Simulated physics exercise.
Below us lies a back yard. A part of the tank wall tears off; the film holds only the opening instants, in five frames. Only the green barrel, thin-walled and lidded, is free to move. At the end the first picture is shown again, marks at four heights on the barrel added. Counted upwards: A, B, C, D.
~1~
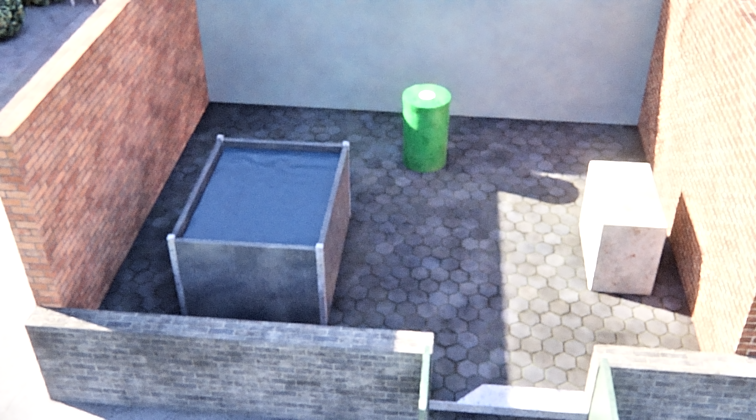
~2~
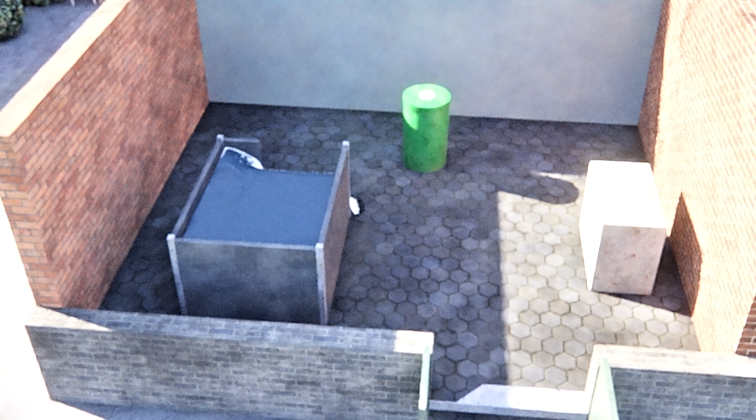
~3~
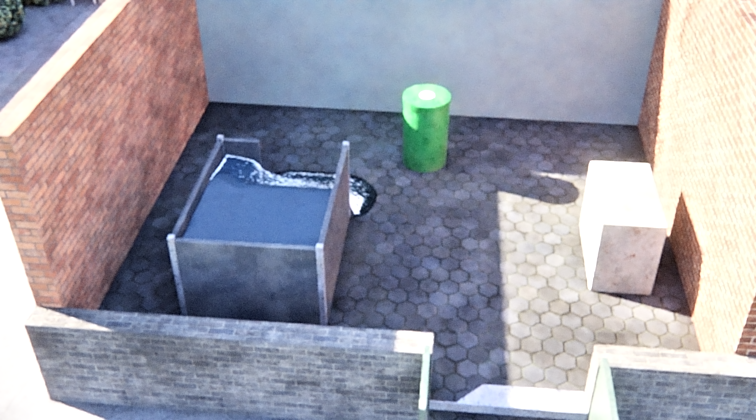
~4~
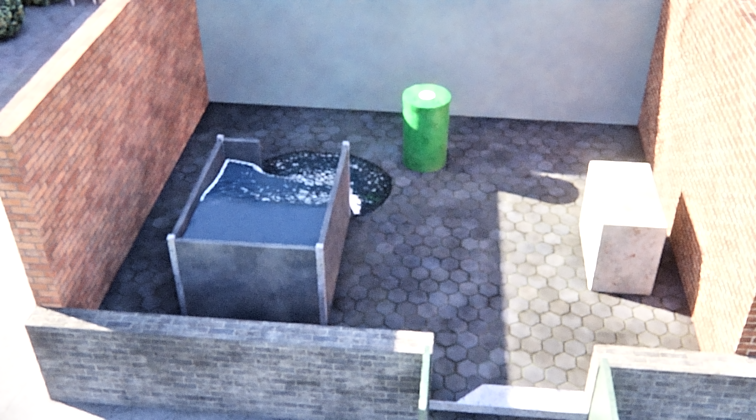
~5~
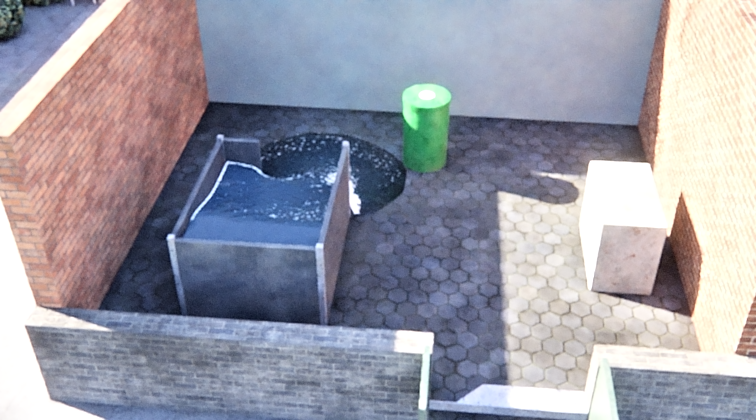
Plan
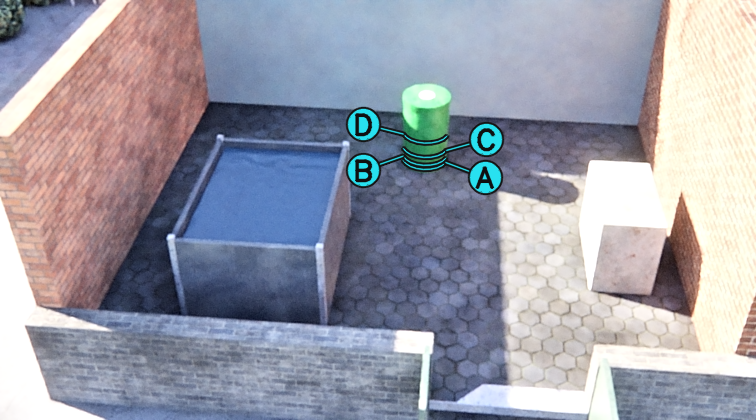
The clip opens on a walled yard with a full, open-topped tank of dark water at left, a green barrel behind it and a pale block at right. Water pours out at the tank's far side, its level sinking, and a dark, foam-flecked pool spreads across the paving toward the unmoving barrel.
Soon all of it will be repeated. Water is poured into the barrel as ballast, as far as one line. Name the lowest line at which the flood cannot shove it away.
That is mark D.
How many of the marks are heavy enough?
One.
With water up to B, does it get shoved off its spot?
Yes.
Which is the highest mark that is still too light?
Here it is mark C.
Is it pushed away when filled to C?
Yes, that goes wrong.
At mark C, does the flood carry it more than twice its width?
No, it does not.
On the marked copy, A at (423, 169); B at (423, 165); C at (423, 157); D at (424, 143); from the bottom up A, B, C, D.
For mark A, it is pushed about 5 times its own width away.
For mark B, it is pushed about 5 times its own width away.
For mark C, it is pushed about its own width away.
For mark D, it does not move.
